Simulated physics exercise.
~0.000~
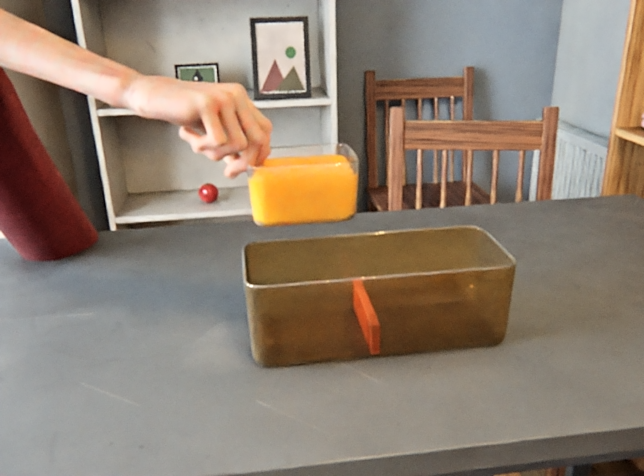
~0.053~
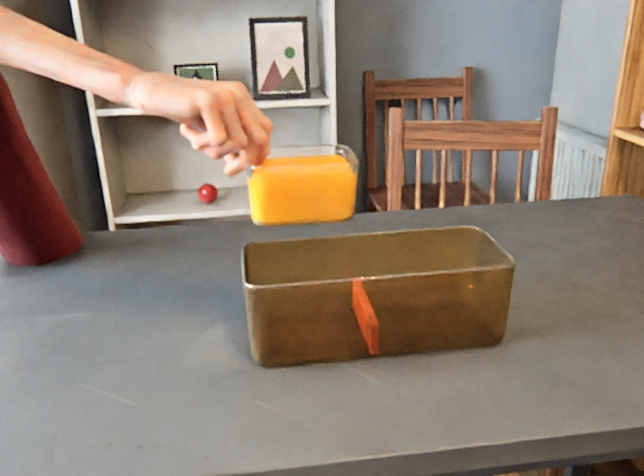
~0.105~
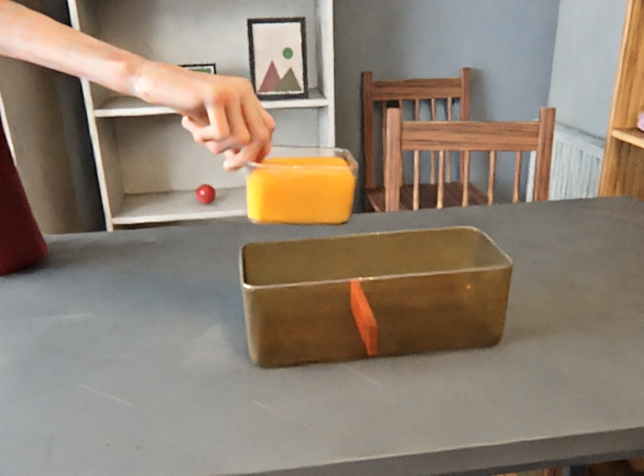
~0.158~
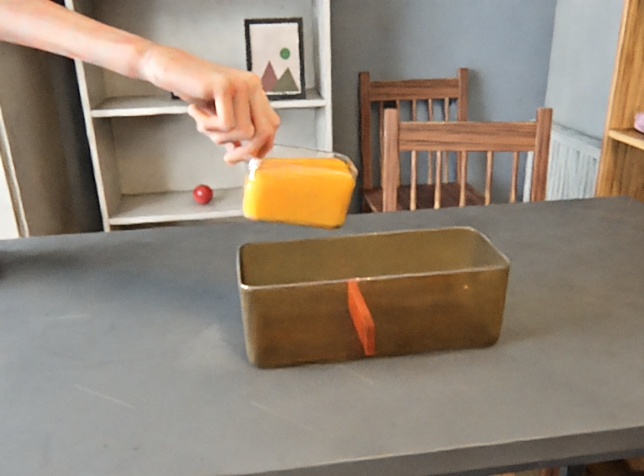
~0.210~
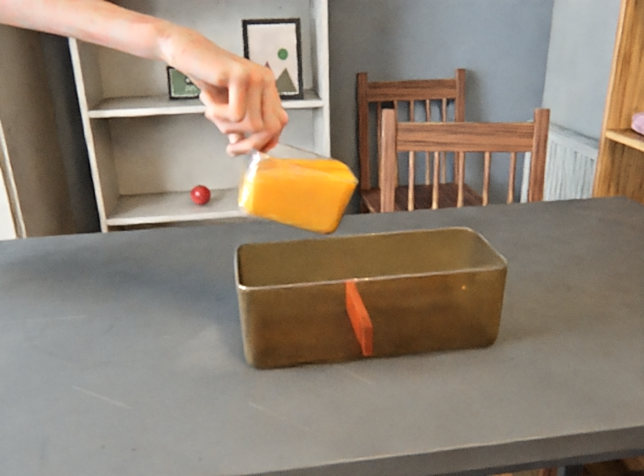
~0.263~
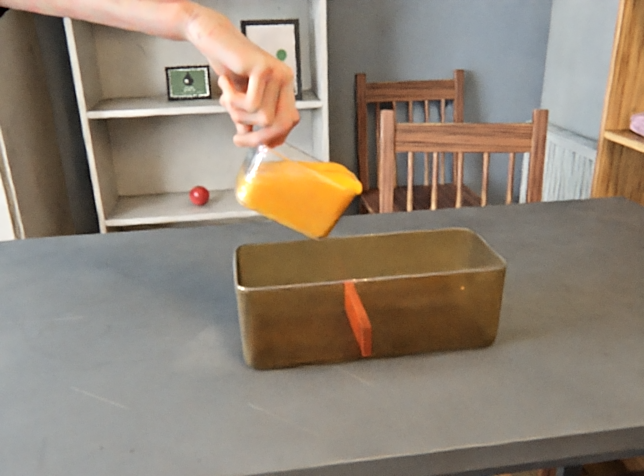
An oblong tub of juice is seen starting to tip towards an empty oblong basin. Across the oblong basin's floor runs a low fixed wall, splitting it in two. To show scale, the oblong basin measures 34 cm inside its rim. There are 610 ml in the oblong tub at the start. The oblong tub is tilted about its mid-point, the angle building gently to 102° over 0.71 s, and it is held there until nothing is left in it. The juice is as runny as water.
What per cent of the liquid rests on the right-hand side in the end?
80 percent.
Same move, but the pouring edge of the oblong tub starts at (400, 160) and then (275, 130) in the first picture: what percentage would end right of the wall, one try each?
Respectively about 95 and 5 percent.
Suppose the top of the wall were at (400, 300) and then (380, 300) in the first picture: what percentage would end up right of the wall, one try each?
45 per cent first, 70 per cent second.
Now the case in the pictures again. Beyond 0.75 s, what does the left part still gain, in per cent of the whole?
Around 8 per cent.
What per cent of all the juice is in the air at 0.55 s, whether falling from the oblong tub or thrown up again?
Close to 30 per cent, I'd say.
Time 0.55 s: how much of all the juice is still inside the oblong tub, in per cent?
I'd put it near 26 percent.
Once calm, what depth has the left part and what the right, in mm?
Some 6 mm on the left and some 22 mm on the right.
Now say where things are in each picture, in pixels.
In the first frame, tilt 0°; pouring edge (353, 154); surface from (250, 168) to (350, 162); the oblong basin's rim runs from (244, 265) to (498, 245); the wall's top is at (366, 302).
In the second frame, tilt 1°; pouring edge (353, 155); surface from (250, 168) to (350, 162).
In the third frame, tilt 5°; pouring edge (352, 160); surface from (248, 167) to (349, 164).
In the fourth frame, tilt 12°; pouring edge (352, 166); surface from (247, 167) to (349, 166).
In the fifth frame, tilt 21°; pouring edge (351, 175); surface from (246, 169) to (350, 168); 1 per cent is over the edge.
In the sixth frame, tilt 31°; pouring edge (350, 185); surface from (243, 171) to (350, 176); 5 per cent is over the edge.
By 0.55 s the tilt is 89° and 27 per cent is still to pour, 0 is left of the wall and 44 right of it.
By 0.75 s the tilt is 102° and 6 per cent is still to pour, 12 is left of the wall and 78 right of it.
By 0.97 s the tilt is 102° and 0 per cent is still to pour, 19 is left of the wall and 80 right of it.
By 1.21 s the tilt is 102° and 0 per cent is still to pour, 19 is left of the wall and 80 right of it.
At rest 19 per cent lies left of the wall, 80 right of it and 1 outside.
